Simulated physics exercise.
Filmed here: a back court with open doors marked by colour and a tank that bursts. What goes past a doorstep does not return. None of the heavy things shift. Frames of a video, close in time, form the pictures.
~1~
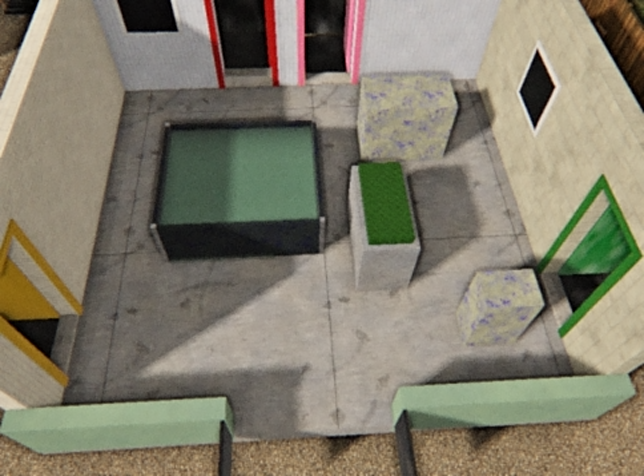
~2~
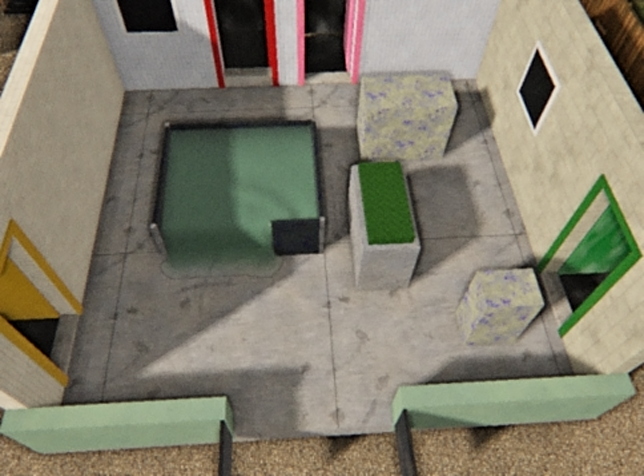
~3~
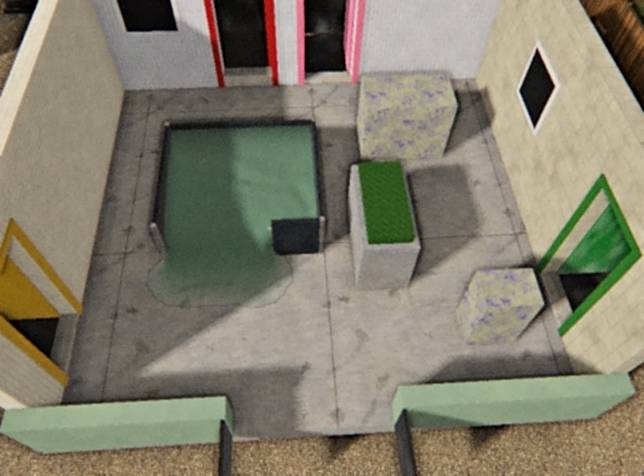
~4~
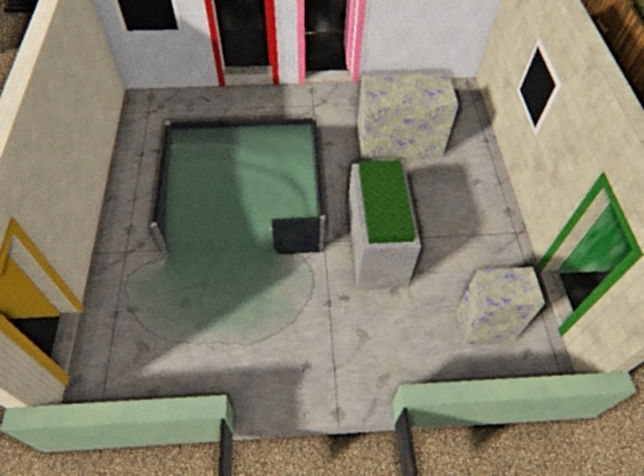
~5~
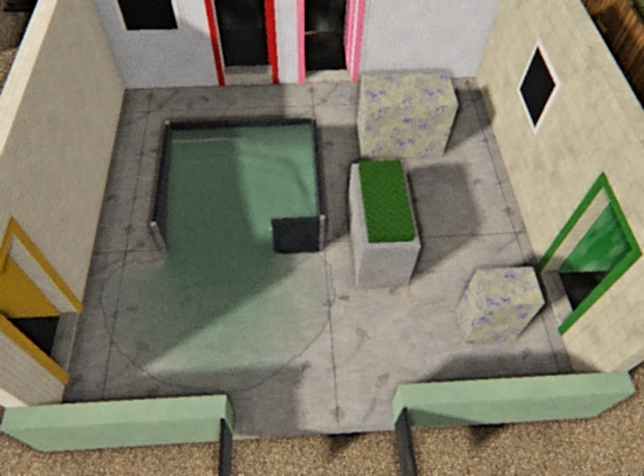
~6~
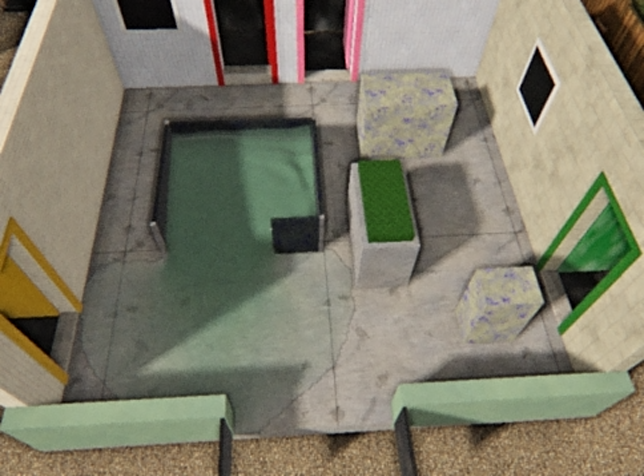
The video shows a walled courtyard with a dark-sided tank of still greenish water; part of its front side disappears, and water pours through the gap, spreading in a widening, rounded sheet across the grey paved floor.
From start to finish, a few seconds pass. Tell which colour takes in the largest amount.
The largest amount goes in at yellow.
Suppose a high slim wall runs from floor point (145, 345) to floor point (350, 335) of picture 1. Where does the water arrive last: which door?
Answer: The red one.
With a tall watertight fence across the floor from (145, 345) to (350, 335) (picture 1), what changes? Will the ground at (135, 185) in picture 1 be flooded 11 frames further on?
There: Flooded.
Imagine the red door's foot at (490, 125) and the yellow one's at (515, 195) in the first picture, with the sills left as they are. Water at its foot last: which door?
I'd pick the one in red.
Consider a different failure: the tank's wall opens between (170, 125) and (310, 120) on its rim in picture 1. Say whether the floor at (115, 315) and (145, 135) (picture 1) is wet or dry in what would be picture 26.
I'd say the first one ends up sodden and the second one sodden.
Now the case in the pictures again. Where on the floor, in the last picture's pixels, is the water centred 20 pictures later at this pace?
Roughly (205, 283) in the last picture.
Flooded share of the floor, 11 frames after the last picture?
Roughly 25 percent, I'd say.
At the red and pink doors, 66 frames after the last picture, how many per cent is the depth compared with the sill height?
In turn 10 and 20 per cent.
A moment on, water covers 25 % of the floor; red door not reached, yellow door a trickle in, green door not reached, pink door not reached.
Next, water covers 25 % of the floor; red door not reached, yellow door a lot in, green door not reached, pink door not reached.
Then, water covers 35 % of the floor; red door not reached, yellow door a lot in, green door not reached, pink door not reached.
Later, water covers 55 % of the floor; red door wet at the sill, nothing in, yellow door a lot in, green door wet at the sill, nothing in, pink door not reached.
In the end, water covers 85 % of the floor; red door wet at the sill, nothing in, yellow door a lot in, green door wet at the sill, nothing in, pink door wet at the sill, nothing in; the yellow door has let in the most.
